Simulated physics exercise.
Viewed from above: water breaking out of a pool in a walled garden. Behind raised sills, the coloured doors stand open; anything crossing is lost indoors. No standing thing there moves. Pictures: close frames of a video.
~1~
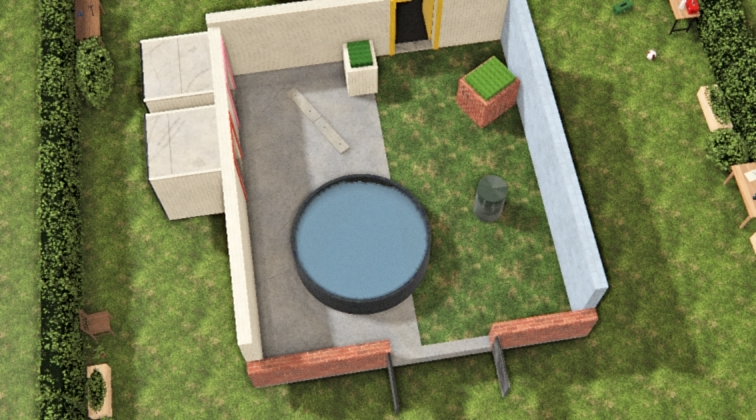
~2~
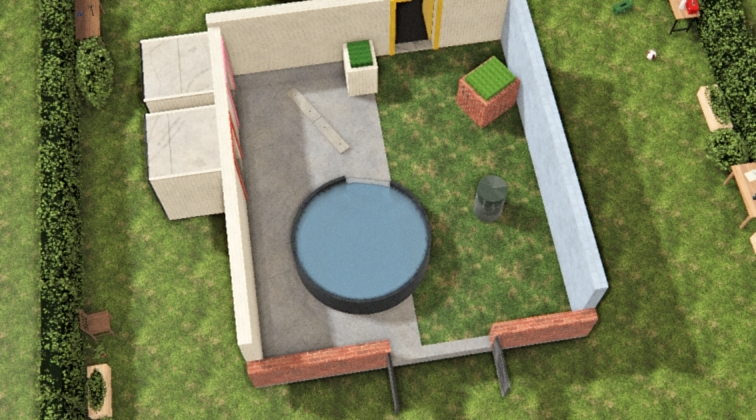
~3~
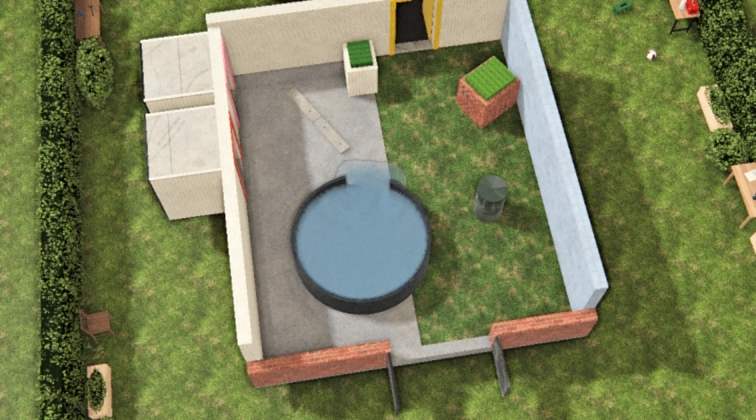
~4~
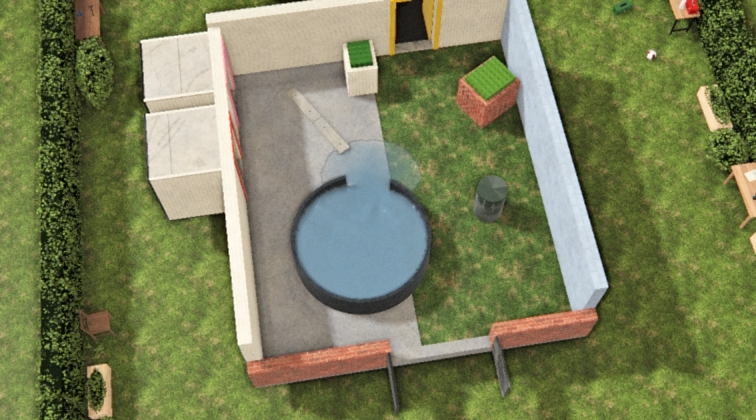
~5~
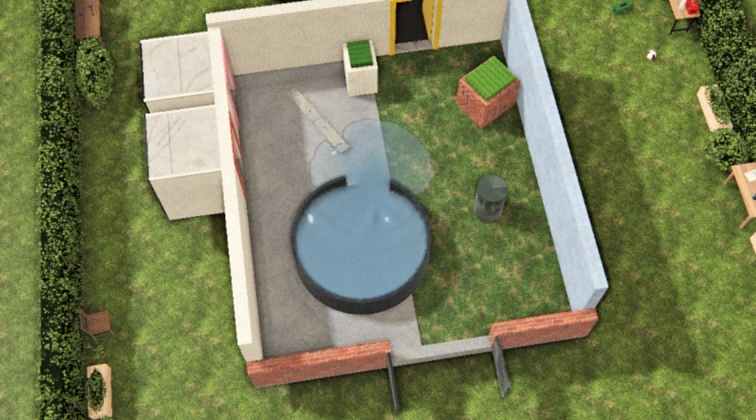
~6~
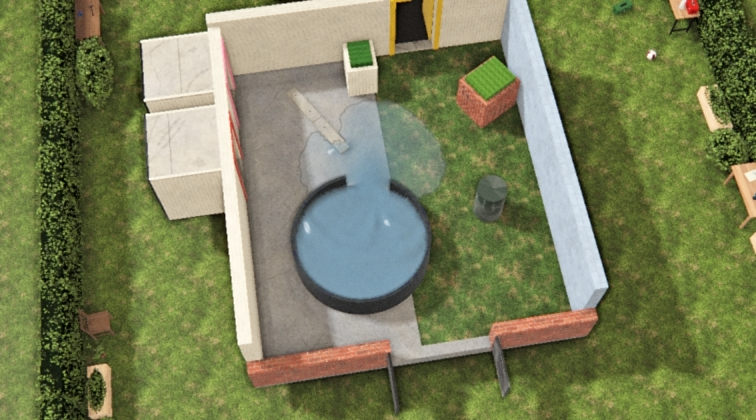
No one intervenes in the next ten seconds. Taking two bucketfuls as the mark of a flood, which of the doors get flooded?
The red door stays below the mark, the yellow door gets flooded, the pink door gets flooded.
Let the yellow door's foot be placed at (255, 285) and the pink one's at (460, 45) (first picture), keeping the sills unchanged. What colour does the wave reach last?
The one to pick is the yellow-painted one.
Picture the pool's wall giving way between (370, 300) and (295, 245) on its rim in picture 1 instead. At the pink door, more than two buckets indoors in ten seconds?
The pink one tops the limit.
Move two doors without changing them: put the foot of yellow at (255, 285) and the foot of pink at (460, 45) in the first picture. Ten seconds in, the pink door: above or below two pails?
Put simply, the pink door gets past the mark.
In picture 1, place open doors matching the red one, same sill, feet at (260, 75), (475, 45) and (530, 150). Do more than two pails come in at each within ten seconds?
As listed: Floods, floods, keeps below it.
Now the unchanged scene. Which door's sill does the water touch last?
Looking at the pictures, the answer is the red-painted one.
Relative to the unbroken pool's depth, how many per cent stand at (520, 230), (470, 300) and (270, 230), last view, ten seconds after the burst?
Depths of roughly 8, 2 and 8 per cent.
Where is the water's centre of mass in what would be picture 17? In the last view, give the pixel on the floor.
Centre: Close to (367, 205).
A moment on, water covers 25 % of the floor; the red door not reached, the yellow door not reached, the pink door not reached.
Next, water covers 40 % of the floor; the red door not reached, the yellow door under two buckets in, the pink door wet at the sill, nothing in.
Then, water covers 50 % of the floor; the red door wet at the sill, nothing in, the yellow door far over two buckets in, the pink door over two buckets in.
Later, water covers 70 % of the floor; the red door wet at the sill, nothing in, the yellow door far over two buckets in, the pink door far over two buckets in.
In the end, water covers 90 % of the floor; the red door wet at the sill, nothing in, the yellow door far over two buckets in, the pink door far over two buckets in.
